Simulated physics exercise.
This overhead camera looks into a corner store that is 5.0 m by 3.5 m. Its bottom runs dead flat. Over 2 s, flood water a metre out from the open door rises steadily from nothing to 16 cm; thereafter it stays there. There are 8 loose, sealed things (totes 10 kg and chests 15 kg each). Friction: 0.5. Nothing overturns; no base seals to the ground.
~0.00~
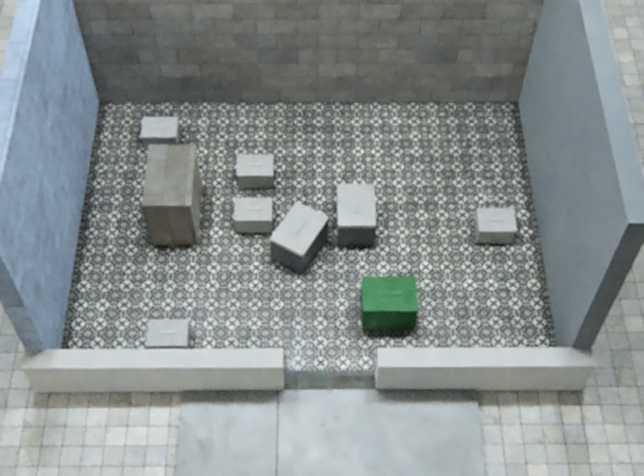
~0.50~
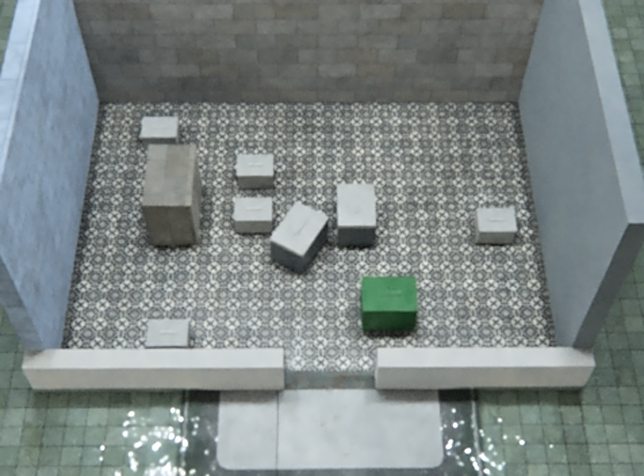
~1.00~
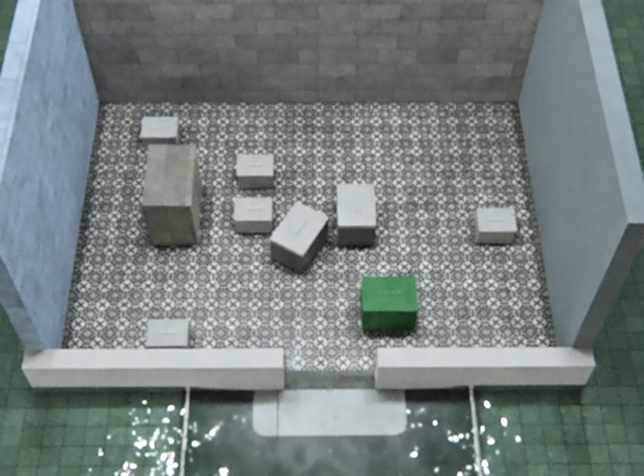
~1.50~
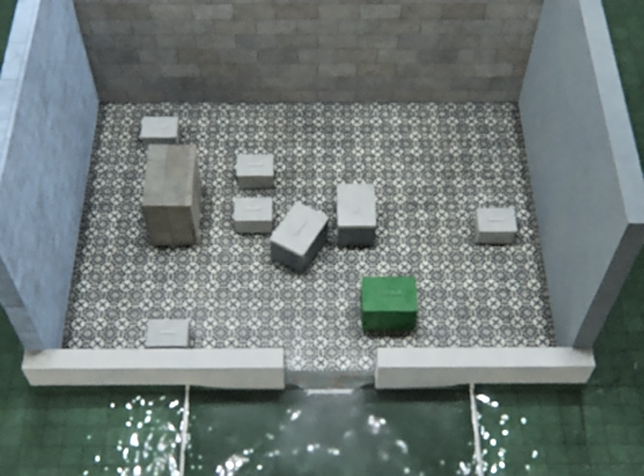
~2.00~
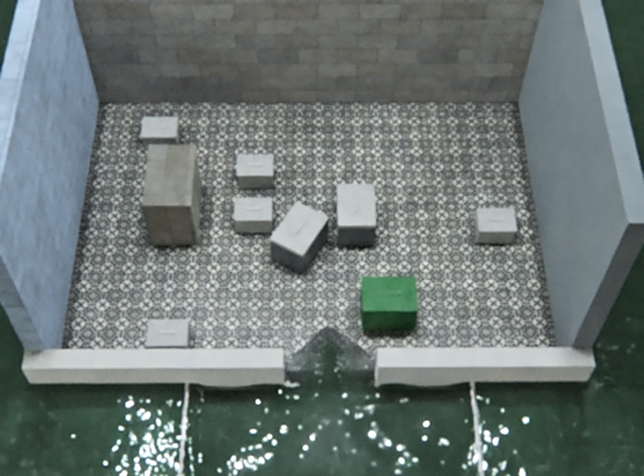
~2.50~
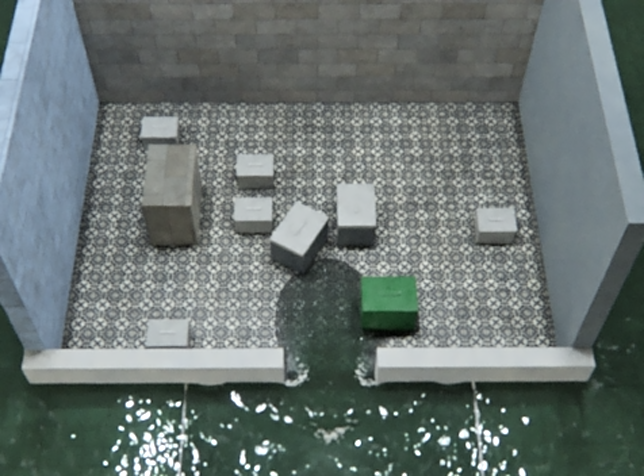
Water rising over the paving outside a walled room, then spreading through the front gap across the patterned floor among still blocks.
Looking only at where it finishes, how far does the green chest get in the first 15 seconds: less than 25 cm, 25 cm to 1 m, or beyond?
My money says it edges along a bit.
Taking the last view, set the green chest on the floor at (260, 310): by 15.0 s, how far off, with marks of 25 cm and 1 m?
Outcome - it barely budges.
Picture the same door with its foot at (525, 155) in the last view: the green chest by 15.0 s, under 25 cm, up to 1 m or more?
Result for the green chest - essentially stationary.
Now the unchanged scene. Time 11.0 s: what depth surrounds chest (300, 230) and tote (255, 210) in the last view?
Some 6 cm at the first, some 4 cm at the second.
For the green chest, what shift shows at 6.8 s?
About 40 cm by then.
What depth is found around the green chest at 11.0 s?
5 cm or so.
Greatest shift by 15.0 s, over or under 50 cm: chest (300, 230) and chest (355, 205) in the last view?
Above, above.
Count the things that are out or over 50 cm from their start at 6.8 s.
The number comes to 0.
After 3.5 s the green chest is near (396, 280), 0.2 m from its start, aground; 0 afloat.
After 6.8 s the green chest is near (408, 262), 0.4 m from its start, aground; 0 afloat.
After 11.0 s the green chest is near (416, 255), 0.5 m from its start, aground; 0 afloat.
After 15.0 s the green chest is near (421, 252), 0.6 m from its start, aground; 2 afloat.
